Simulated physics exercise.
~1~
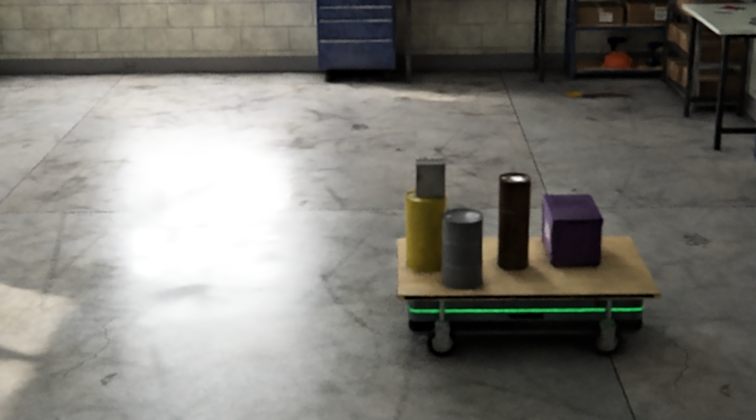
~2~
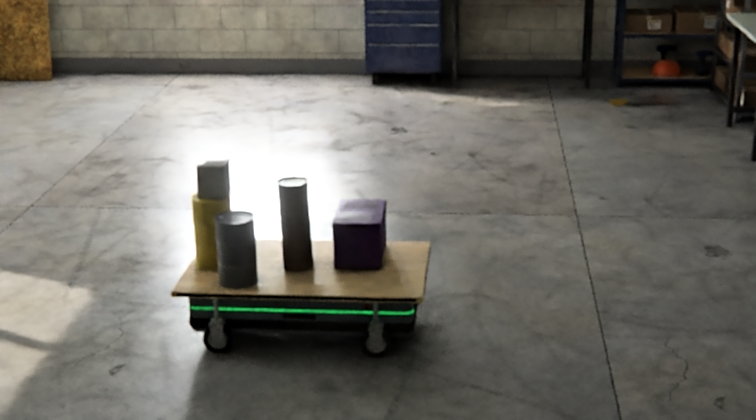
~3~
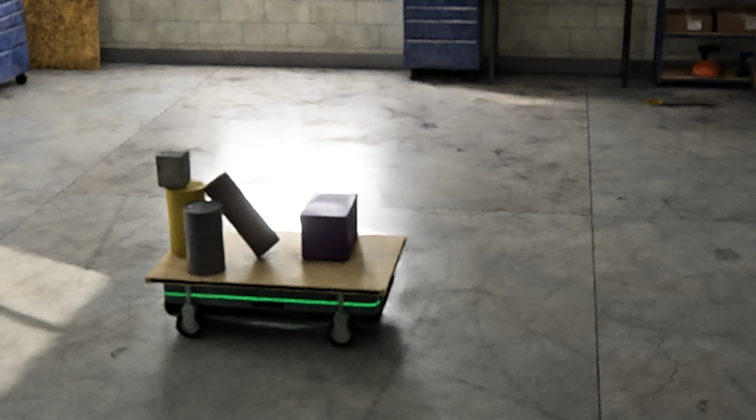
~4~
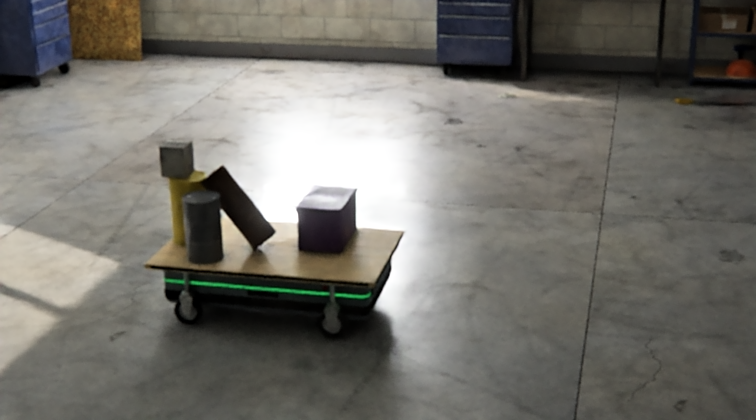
A low wheeled cart carrying two canisters, a tall dark cylinder, a small grey block and a purple box rolled left across a concrete floor, then stopped as the tall cylinder tipped left and ended up leaning against the canisters, the block still perched on the yellow one.
